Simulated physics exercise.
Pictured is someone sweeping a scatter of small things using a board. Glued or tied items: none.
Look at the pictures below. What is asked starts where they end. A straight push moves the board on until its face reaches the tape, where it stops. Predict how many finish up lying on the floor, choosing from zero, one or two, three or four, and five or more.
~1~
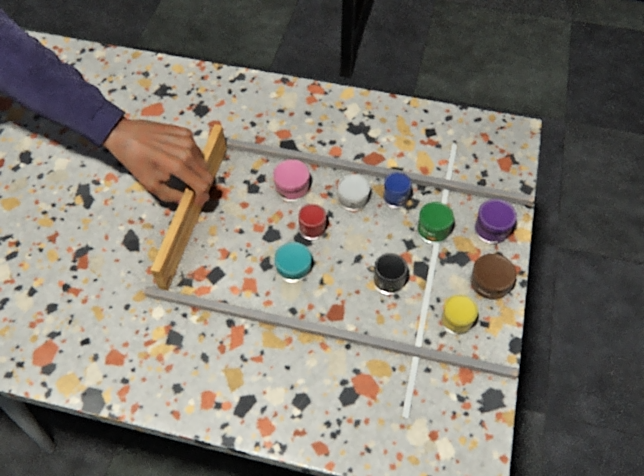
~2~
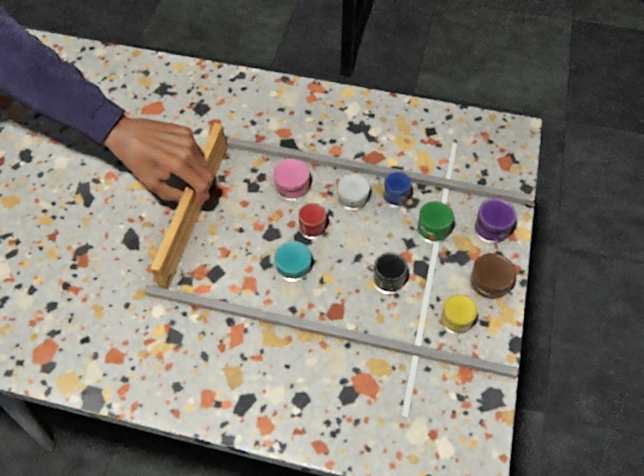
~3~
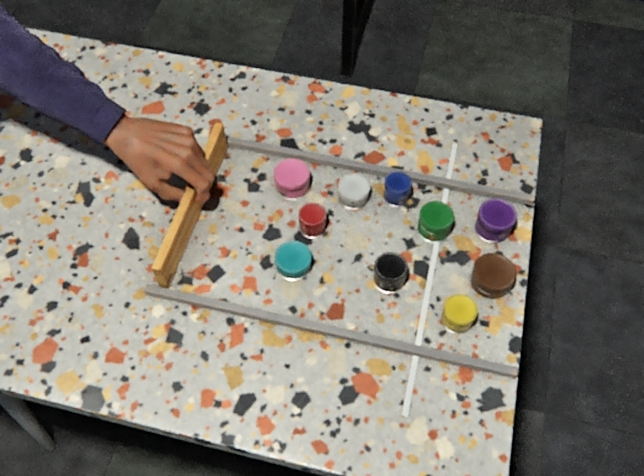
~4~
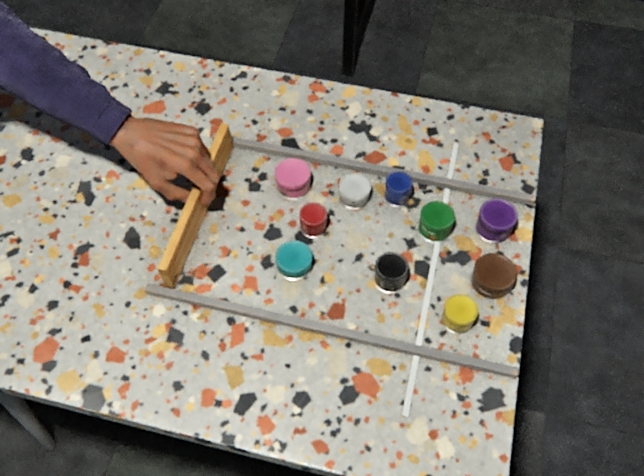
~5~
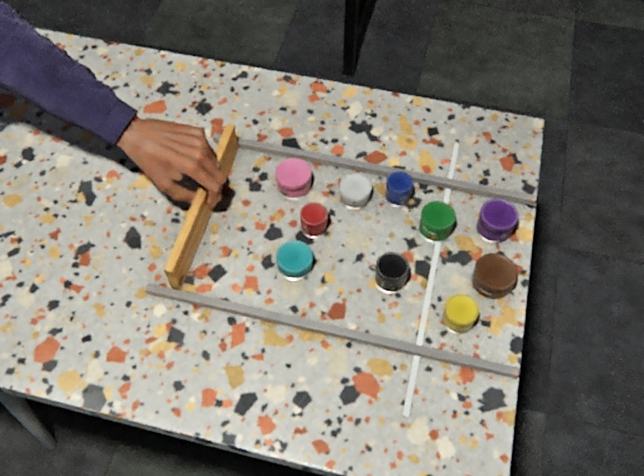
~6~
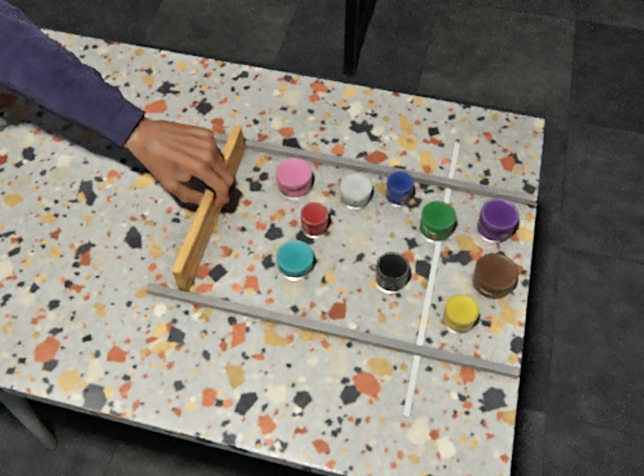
My prediction is zero.
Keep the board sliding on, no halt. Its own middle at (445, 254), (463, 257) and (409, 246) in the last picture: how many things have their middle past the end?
Taking the three positions in turn, the counts come to 1, 2 and 0.
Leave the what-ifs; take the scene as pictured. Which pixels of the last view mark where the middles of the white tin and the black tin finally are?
First: About (495, 218); second: About (483, 283).
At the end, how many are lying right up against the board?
Count: 4.
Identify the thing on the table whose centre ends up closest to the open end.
It's the purple tin that is foremost.
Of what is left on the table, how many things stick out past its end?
2, I think.
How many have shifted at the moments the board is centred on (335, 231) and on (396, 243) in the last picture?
Counting first: 5, next 7.
A little later, none off yet; brown tub at rest near (495, 276); purple tin at rest near (497, 221); yellow tin at rest near (460, 314).
When it is over, the number that fall off is zero.
